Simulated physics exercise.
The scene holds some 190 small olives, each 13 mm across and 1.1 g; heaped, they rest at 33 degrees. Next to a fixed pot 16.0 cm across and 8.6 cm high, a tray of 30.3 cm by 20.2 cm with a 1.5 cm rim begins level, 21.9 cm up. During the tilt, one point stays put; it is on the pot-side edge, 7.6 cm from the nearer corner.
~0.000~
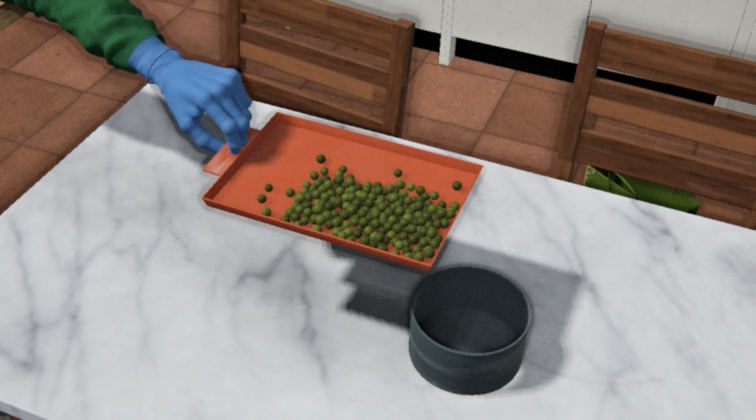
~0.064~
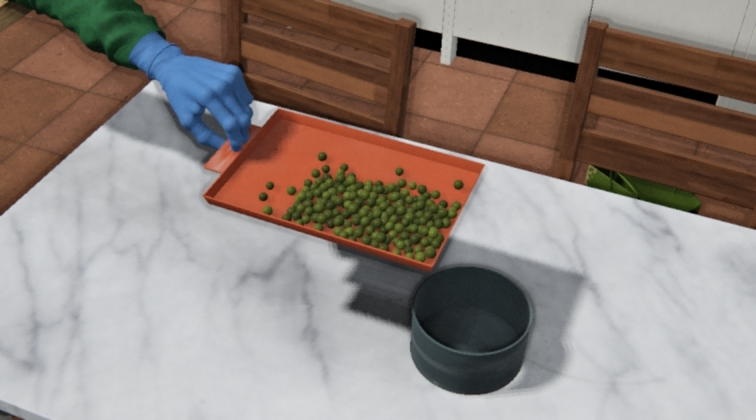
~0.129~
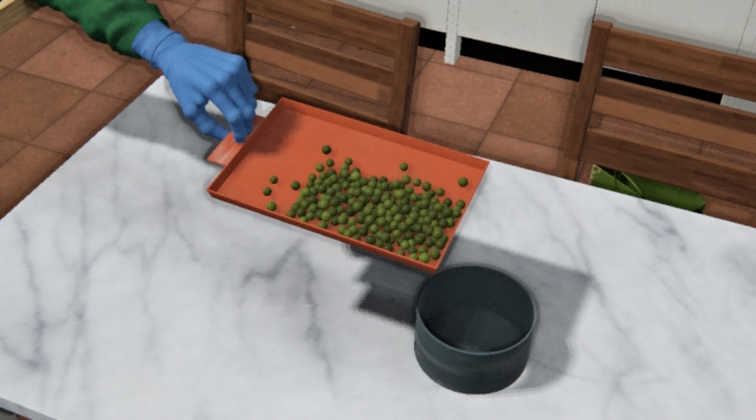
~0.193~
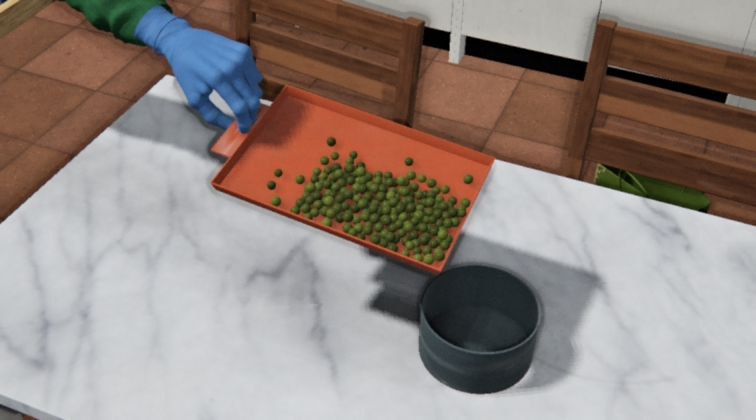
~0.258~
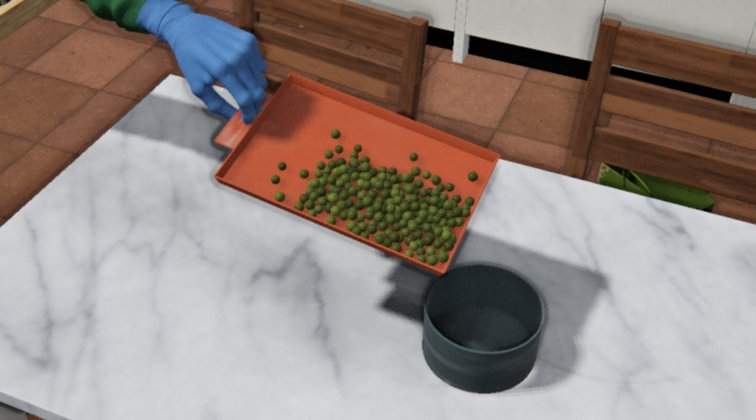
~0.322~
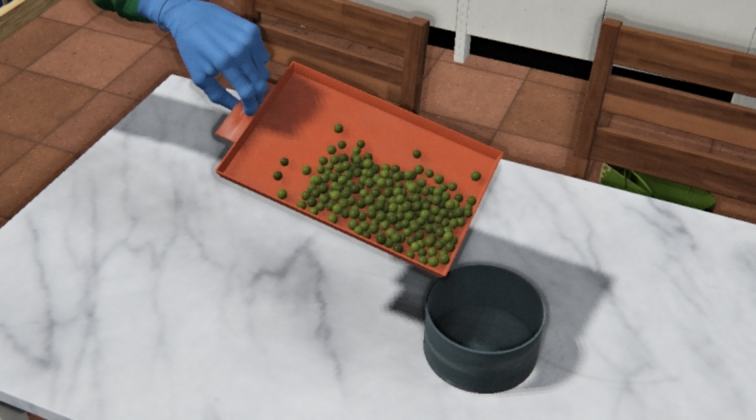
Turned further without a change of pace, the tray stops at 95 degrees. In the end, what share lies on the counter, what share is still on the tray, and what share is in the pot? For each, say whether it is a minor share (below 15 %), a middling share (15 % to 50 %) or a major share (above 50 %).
One by one: Counter: That should get more than half; left on the tray: That should get only a little; pot: That should get a moderate amount.
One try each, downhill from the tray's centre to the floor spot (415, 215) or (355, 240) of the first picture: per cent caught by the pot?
I'd put it at roughly 75 per cent for the first tilt and roughly 15 per cent for the second.
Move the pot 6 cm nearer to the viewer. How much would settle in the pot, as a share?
Estimated share: Around 75 in a hundred.
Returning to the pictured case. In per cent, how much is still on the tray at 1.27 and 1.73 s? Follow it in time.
In order, 70 and 0.
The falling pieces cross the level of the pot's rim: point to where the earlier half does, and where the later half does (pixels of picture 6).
Early: About (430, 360); late: About (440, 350).
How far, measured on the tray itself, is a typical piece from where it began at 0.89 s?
Roughly 2 cm.
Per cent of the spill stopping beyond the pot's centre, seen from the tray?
About 40 percent of the spill.
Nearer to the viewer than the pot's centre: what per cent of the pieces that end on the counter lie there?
I'd put it at around 100 per cent.
Then, at 0.89 s, tilt 54 degrees; the tray holds 100 %, the pot 0 %.
Then, at 1.27 s, tilt 79 degrees; the tray holds 70 %, the pot 5 %.
After 1.73 s, tilt 95 degrees; the tray holds 0 %, the pot 25 %.
In the end, at 2.6 s, counter 75 %, tray 0 %, pot 25 %.
